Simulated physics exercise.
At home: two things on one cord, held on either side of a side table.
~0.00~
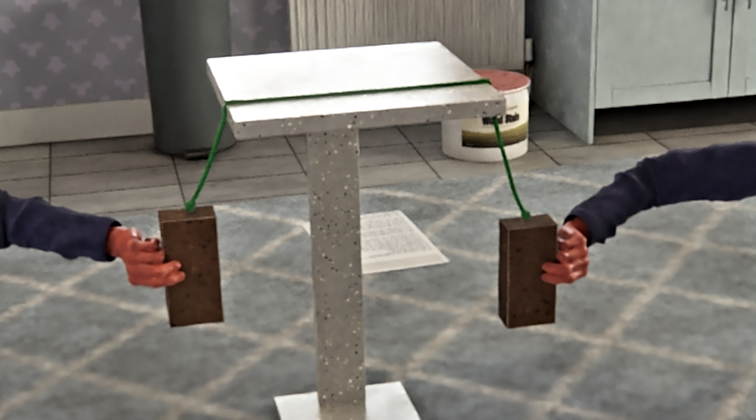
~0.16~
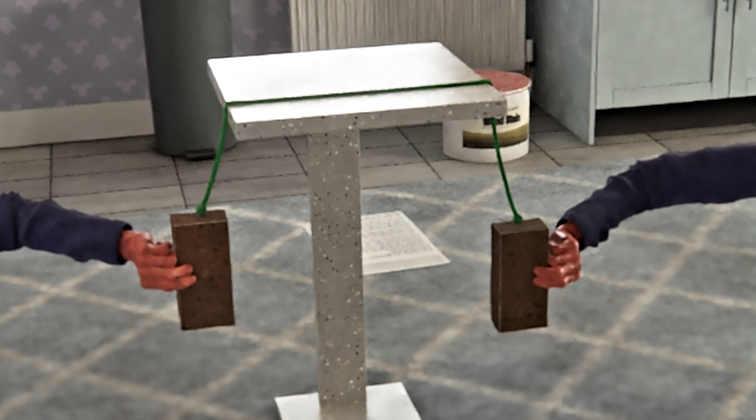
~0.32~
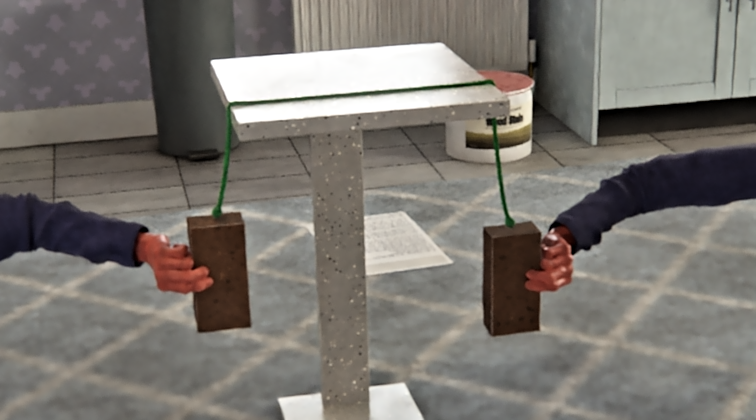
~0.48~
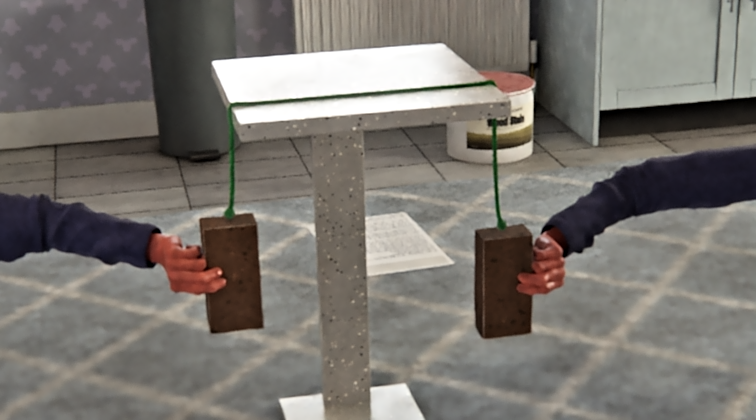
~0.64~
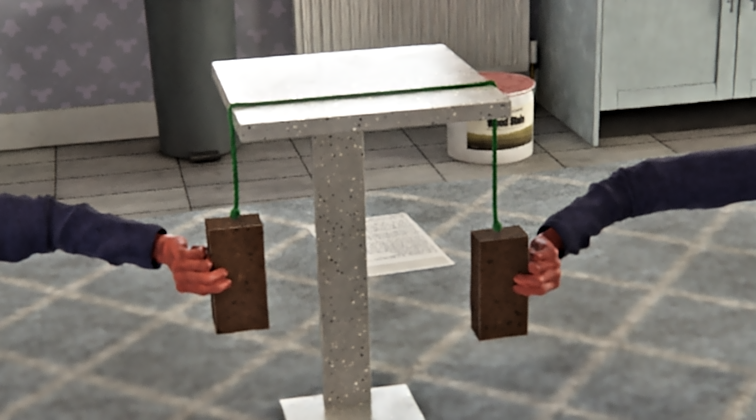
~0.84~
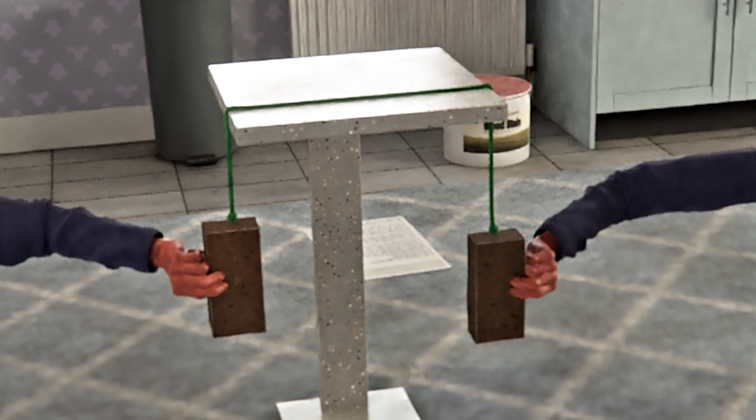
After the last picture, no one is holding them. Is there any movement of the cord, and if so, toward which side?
It's going to be motionless after release.
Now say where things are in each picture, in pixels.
In the first frame, left brick (192, 267); right brick (527, 272); cord over the top (382, 90).
In the second frame, left brick (203, 270); right brick (519, 275).
In the third frame, left brick (220, 272); right brick (512, 279).
In the fourth frame, left brick (232, 274); right brick (503, 282).
In the fifth frame, left brick (238, 274); right brick (499, 283).
In the sixth frame, left brick (234, 278); right brick (496, 286); cord over the top (383, 96).
Around 1.54 s, left brick where it was near (241, 278); right brick where it was near (486, 289).
Around 2.22 s, left brick where it was near (237, 278); right brick where it was near (495, 288).
Finally, left brick where it was near (241, 278); right brick where it was near (486, 289). The cord keeps its balance.
